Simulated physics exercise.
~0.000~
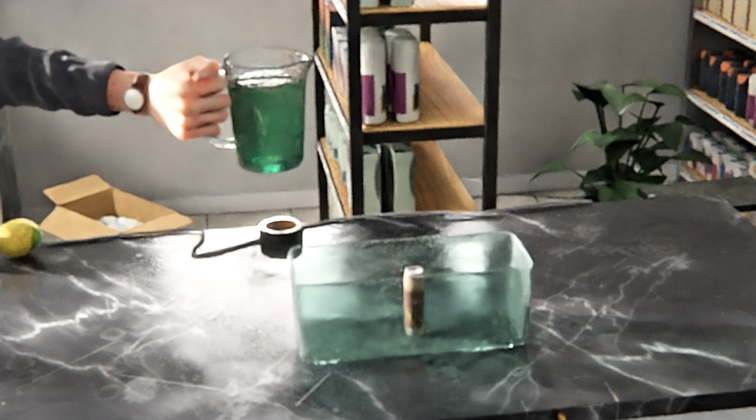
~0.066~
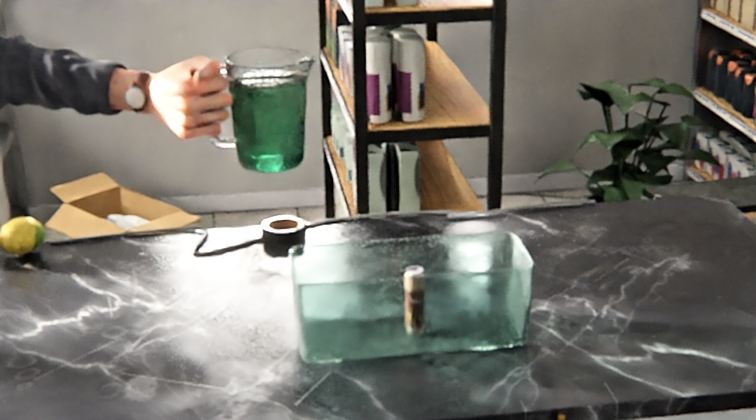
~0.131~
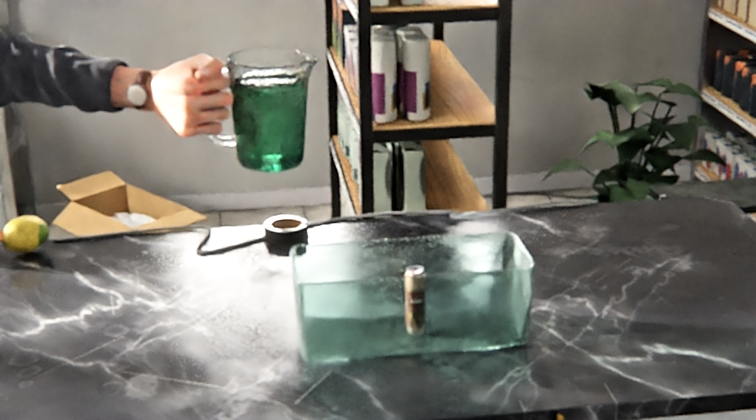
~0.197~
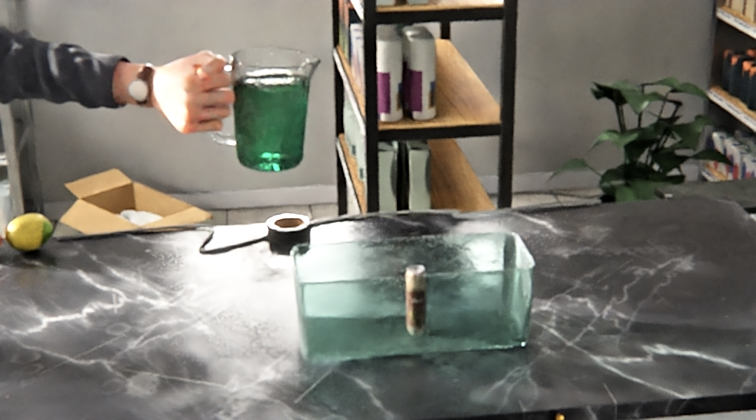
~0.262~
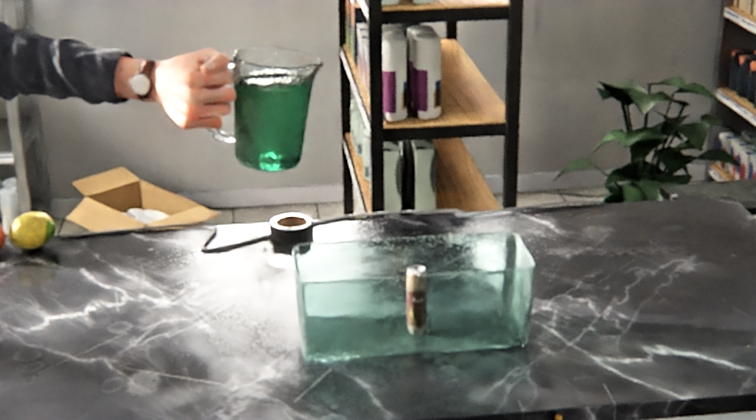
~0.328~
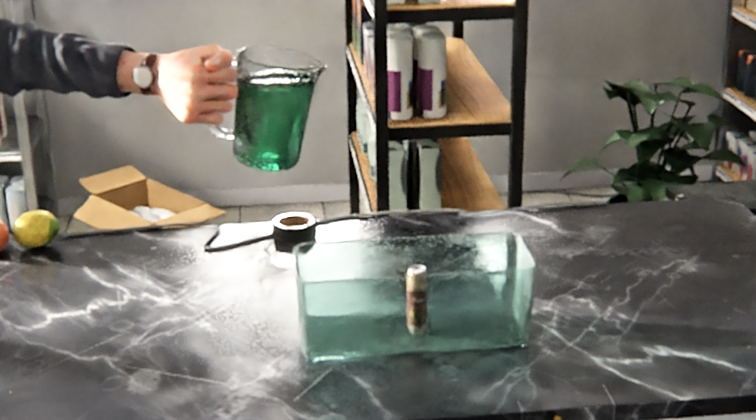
On a dark marble counter, a hand held a glass jug of green liquid up to the left of a clear basin with a small tin in it, then slowly tilted the jug slightly rightward.
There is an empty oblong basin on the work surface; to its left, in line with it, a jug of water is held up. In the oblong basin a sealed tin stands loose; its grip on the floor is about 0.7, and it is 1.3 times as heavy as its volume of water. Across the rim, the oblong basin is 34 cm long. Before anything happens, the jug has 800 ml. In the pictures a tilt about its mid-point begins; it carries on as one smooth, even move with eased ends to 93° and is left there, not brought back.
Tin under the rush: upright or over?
It won't make it through.
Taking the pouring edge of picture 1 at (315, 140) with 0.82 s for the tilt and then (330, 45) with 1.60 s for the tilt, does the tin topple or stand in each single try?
In the first try it remains standing; in the second it remains standing.
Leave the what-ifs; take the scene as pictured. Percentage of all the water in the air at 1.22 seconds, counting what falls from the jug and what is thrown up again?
Something like 22 per cent is in the air then.
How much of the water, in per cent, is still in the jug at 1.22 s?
Around 56 in a hundred is still there.
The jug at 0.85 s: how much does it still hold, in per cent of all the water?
Remaining: Near 94 % of the total.
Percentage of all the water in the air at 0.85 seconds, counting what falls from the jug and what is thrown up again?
Around 6 in a hundred.
After 0.85 s the tilt is 53° and 94 per cent is still to pour; the tin stands where it began.
After 1.22 s the tilt is 83° and 57 per cent is still to pour; the tin stands where it began.
After 1.62 s the tilt is 93° and 14 per cent is still to pour; the tin lies on its side.
After 2.05 s the tilt is 93° and 2 per cent is still to pour; the tin lies on its side.
In the end the tin lies on its side.
